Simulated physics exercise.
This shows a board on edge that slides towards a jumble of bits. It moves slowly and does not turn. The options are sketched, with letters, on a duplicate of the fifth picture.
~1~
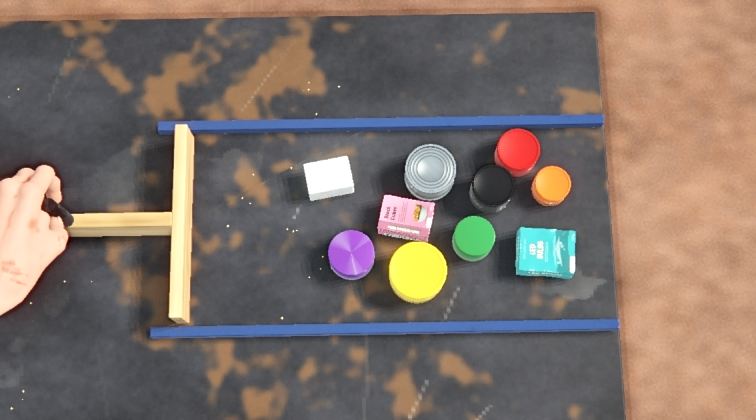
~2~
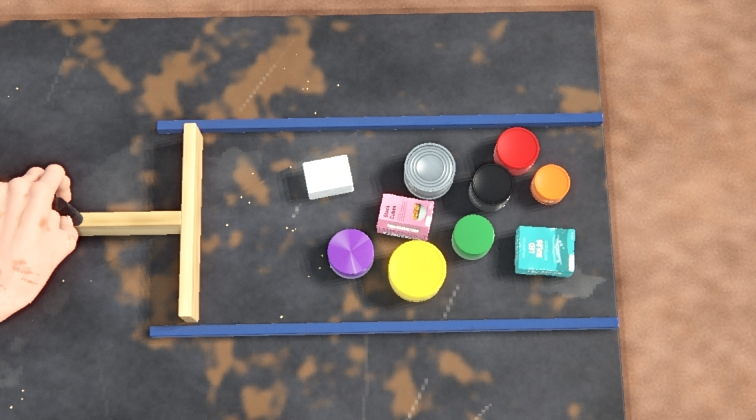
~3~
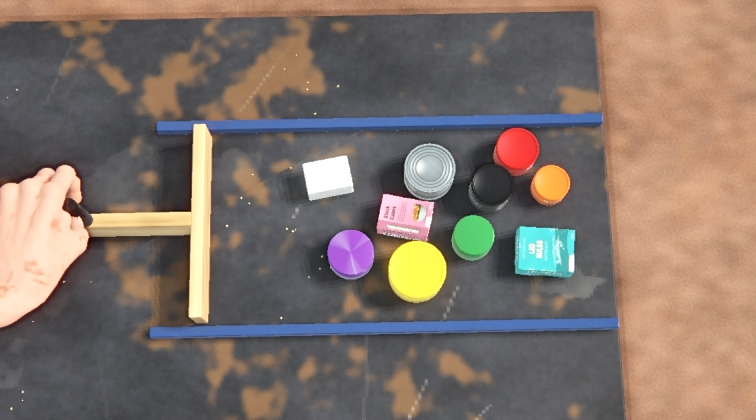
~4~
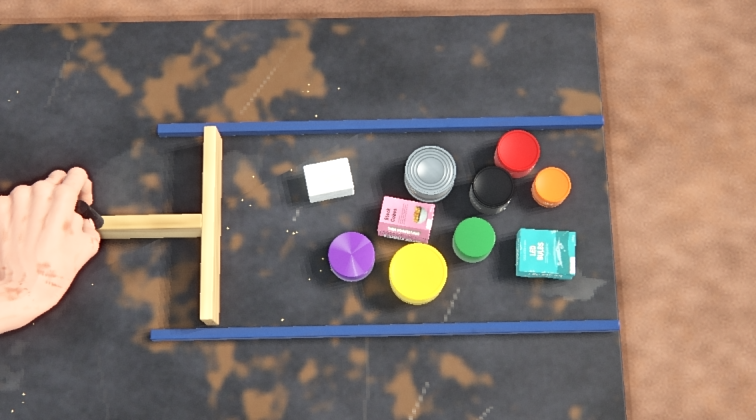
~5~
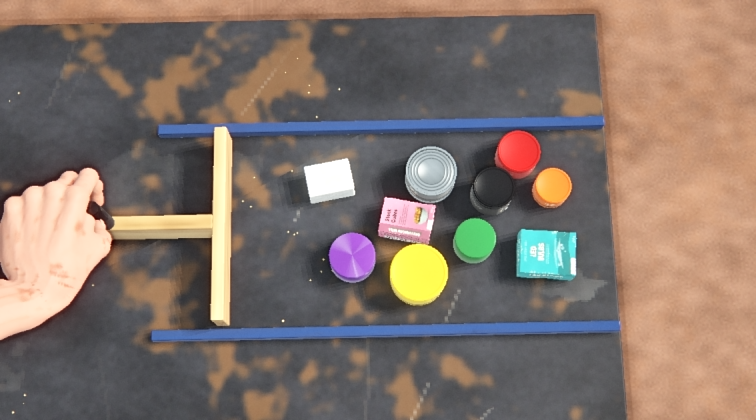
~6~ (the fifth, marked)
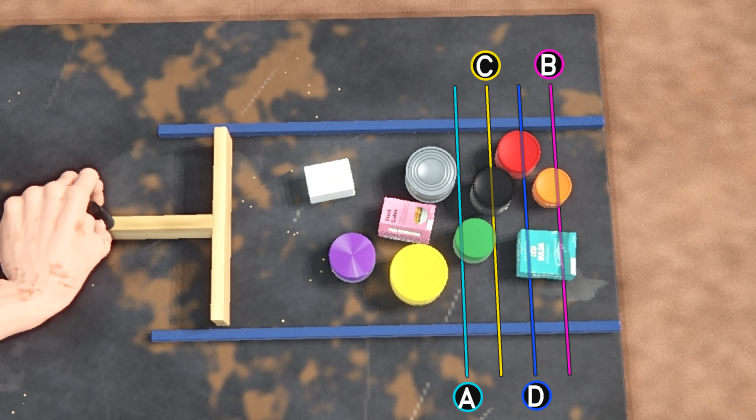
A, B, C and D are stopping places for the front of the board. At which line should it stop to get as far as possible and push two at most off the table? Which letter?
No farther than C.
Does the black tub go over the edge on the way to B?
By then, yes.
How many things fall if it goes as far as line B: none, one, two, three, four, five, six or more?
By then, six or more.
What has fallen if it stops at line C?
The orange tub.
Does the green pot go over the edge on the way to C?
No.
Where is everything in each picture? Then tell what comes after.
In the first frame, grey tin (431, 173); turquoise box (545, 253); green pot (474, 239).
In the second frame, board (187, 218); orange tub (550, 185).
In the third frame, board (198, 218); red jar (516, 152).
In the fourth frame, board (208, 220); yellow jar (417, 274).
In the fifth frame, board (219, 221); purple tin (352, 258); grey tin (431, 176); turquoise box (546, 255).
On the marked copy, A at (461, 226); B at (560, 224); C at (494, 226); D at (527, 225).
Taking C. A third of the way, board (319, 219); white block (349, 184); orange tub (552, 188).
Two thirds of the way, board (418, 217); orange tub (559, 188); red jar (530, 151).
When it is over, board (493, 215); orange tub over the edge; red jar (600, 145); one fallen.
As for the rest, A is within the limit but short; B drops six; D drops four.
